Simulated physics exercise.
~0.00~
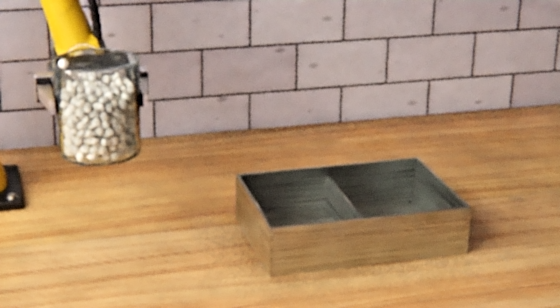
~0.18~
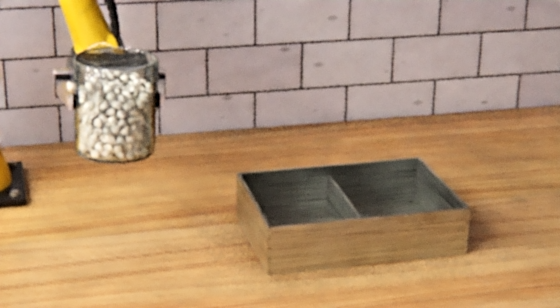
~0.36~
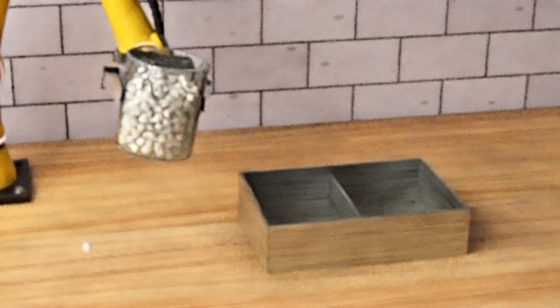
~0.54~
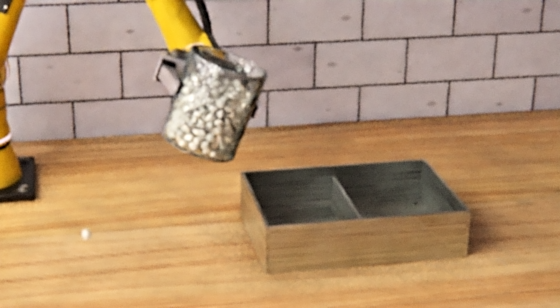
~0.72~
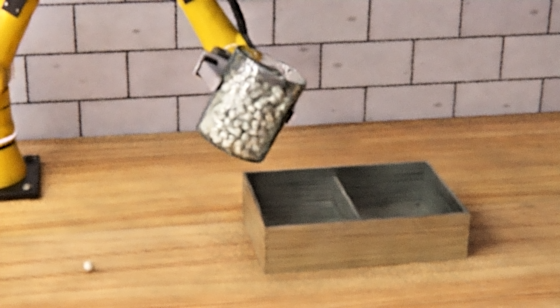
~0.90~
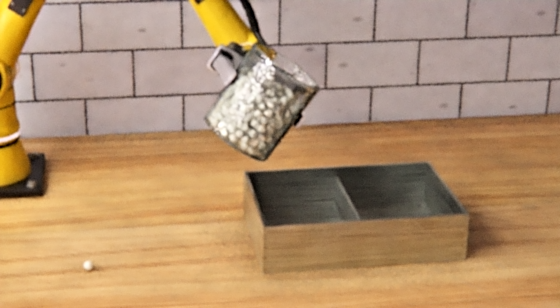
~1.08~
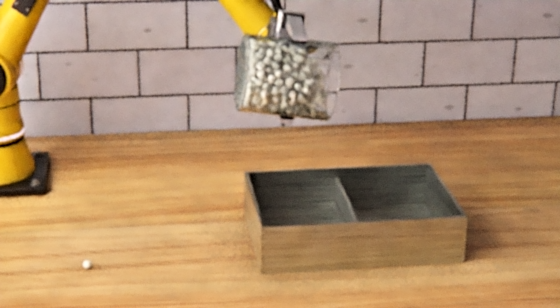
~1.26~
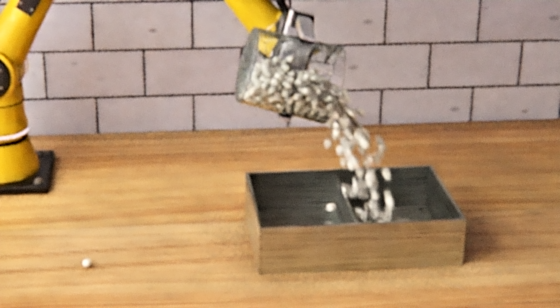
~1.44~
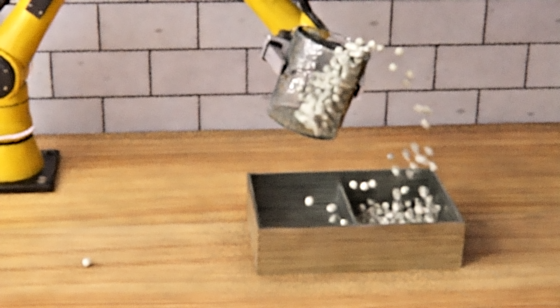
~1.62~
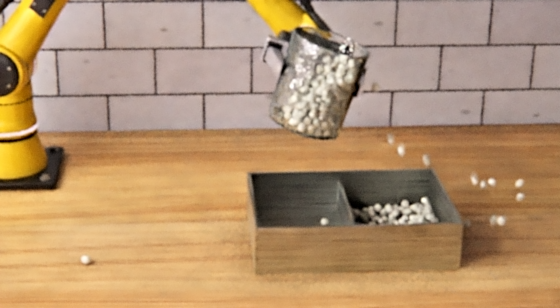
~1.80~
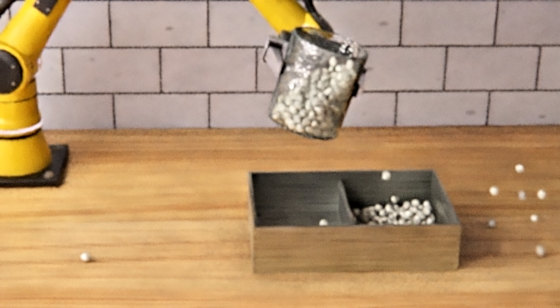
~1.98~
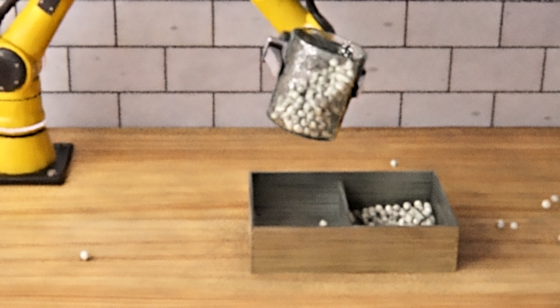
On a wooden table, a robot arm pours some white beads into a divided box, scattering a few.
